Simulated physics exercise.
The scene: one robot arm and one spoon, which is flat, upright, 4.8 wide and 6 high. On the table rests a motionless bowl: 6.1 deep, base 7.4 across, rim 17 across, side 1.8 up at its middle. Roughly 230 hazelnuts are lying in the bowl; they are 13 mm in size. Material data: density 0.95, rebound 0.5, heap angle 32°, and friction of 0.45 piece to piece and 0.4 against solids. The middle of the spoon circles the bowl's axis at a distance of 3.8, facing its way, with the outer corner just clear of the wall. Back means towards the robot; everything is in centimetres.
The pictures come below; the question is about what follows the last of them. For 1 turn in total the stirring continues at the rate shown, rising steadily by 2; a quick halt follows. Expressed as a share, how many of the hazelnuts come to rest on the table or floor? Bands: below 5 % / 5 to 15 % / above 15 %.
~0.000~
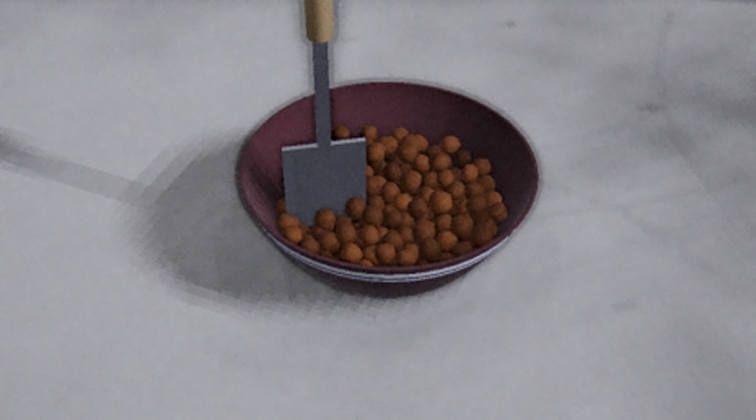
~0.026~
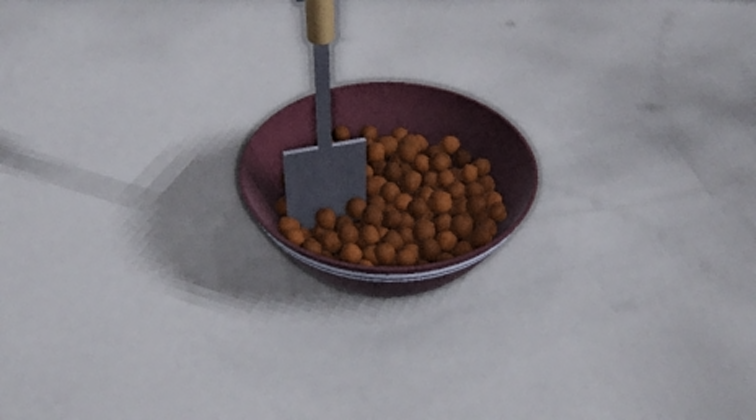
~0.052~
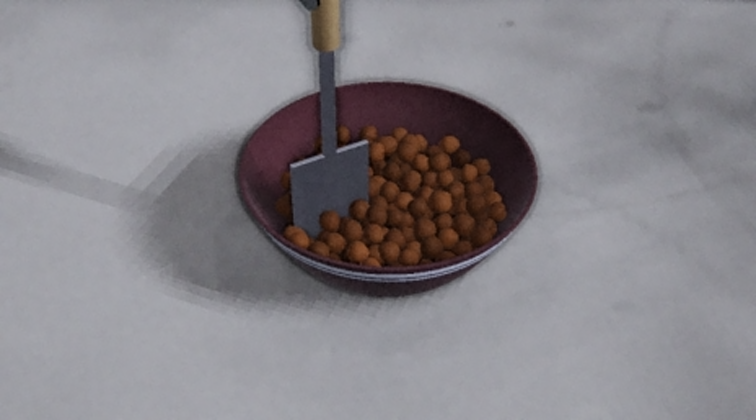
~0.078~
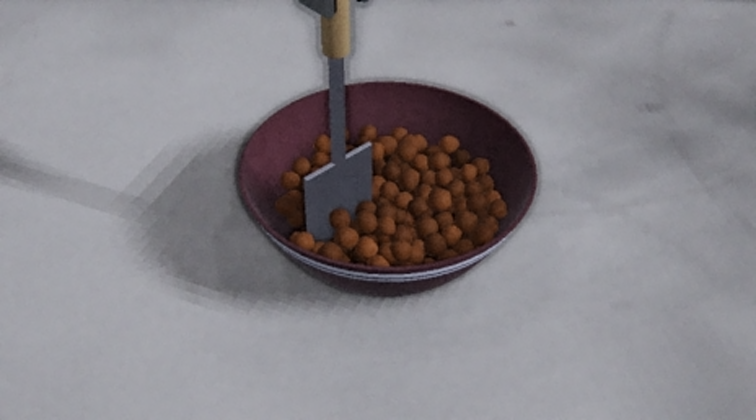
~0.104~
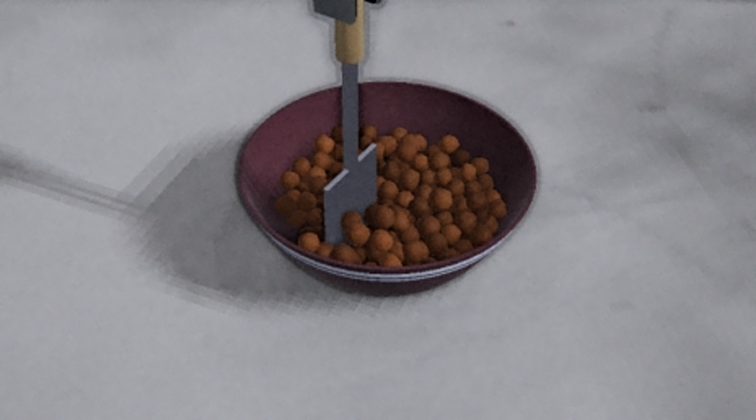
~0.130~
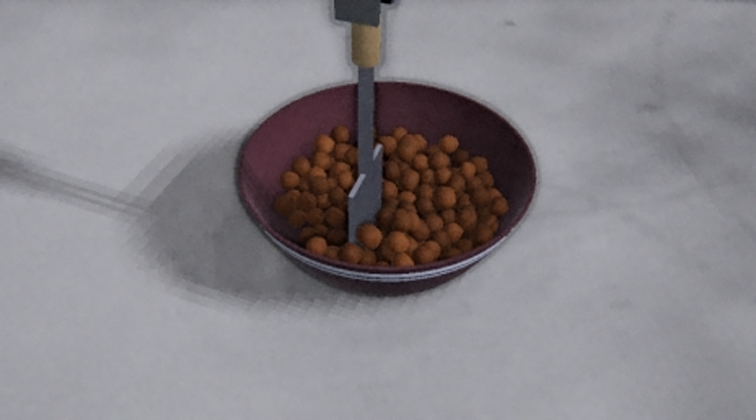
Between 5 and 15 %.
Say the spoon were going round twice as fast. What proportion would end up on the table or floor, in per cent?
Then roughly 30 per cent.
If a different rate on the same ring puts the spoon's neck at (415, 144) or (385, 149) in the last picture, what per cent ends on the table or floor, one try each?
First try: About 25 %; second try: About 15 %.
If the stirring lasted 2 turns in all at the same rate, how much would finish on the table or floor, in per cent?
It would be around 20 percent.
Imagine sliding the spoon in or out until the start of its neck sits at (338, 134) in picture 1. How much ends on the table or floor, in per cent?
Table or floor share: Near 5 %.
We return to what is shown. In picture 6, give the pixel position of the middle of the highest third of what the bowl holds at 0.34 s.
I'd point to somewhere close to (445, 149).
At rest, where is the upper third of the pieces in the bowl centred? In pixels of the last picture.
Near (340, 213).
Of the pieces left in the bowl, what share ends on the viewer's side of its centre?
Around 55 percent of it.
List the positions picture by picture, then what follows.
The first frame shows spoon neck at (323, 122), 0° round; upper third of the load around (392, 192), from x 285 to 495, top at y 135; 230 in the bowl.
The second frame shows spoon neck at (324, 124), 5° round; upper third of the load around (392, 192), from x 285 to 495, top at y 135.
The third frame shows spoon neck at (329, 132), 17° round; upper third of the load around (391, 199), from x 285 to 495, top at y 135.
The fourth frame shows spoon neck at (338, 139), 31° round; upper third of the load around (387, 202), from x 285 to 495, top at y 135.
The fifth frame shows spoon neck at (351, 144), 45° round; upper third of the load around (395, 203), from x 285 to 495, top at y 135.
The sixth frame shows spoon neck at (366, 148), 59° round; upper third of the load around (406, 203), from x 285 to 500, top at y 135; 230 in the bowl.
By 0.34 s, 175° round, highest piece 7 above the table; 225 in the bowl, 3 on the table or floor, 2 in flight or on the tool.
By 0.56 s, 291° round, highest piece 9 above the table; 218 in the bowl, 9 on the table or floor, 3 in flight or on the tool.
By 0.87 s, 0° round, highest piece 6 above the table; 208 in the bowl, 22 on the table or floor.
By 1.57 s, 0° round, highest piece 6 above the table; 208 in the bowl, 22 on the table or floor.
Final count, 208 in the bowl, 22 on the table or floor. That is 10 % on the table or floor.
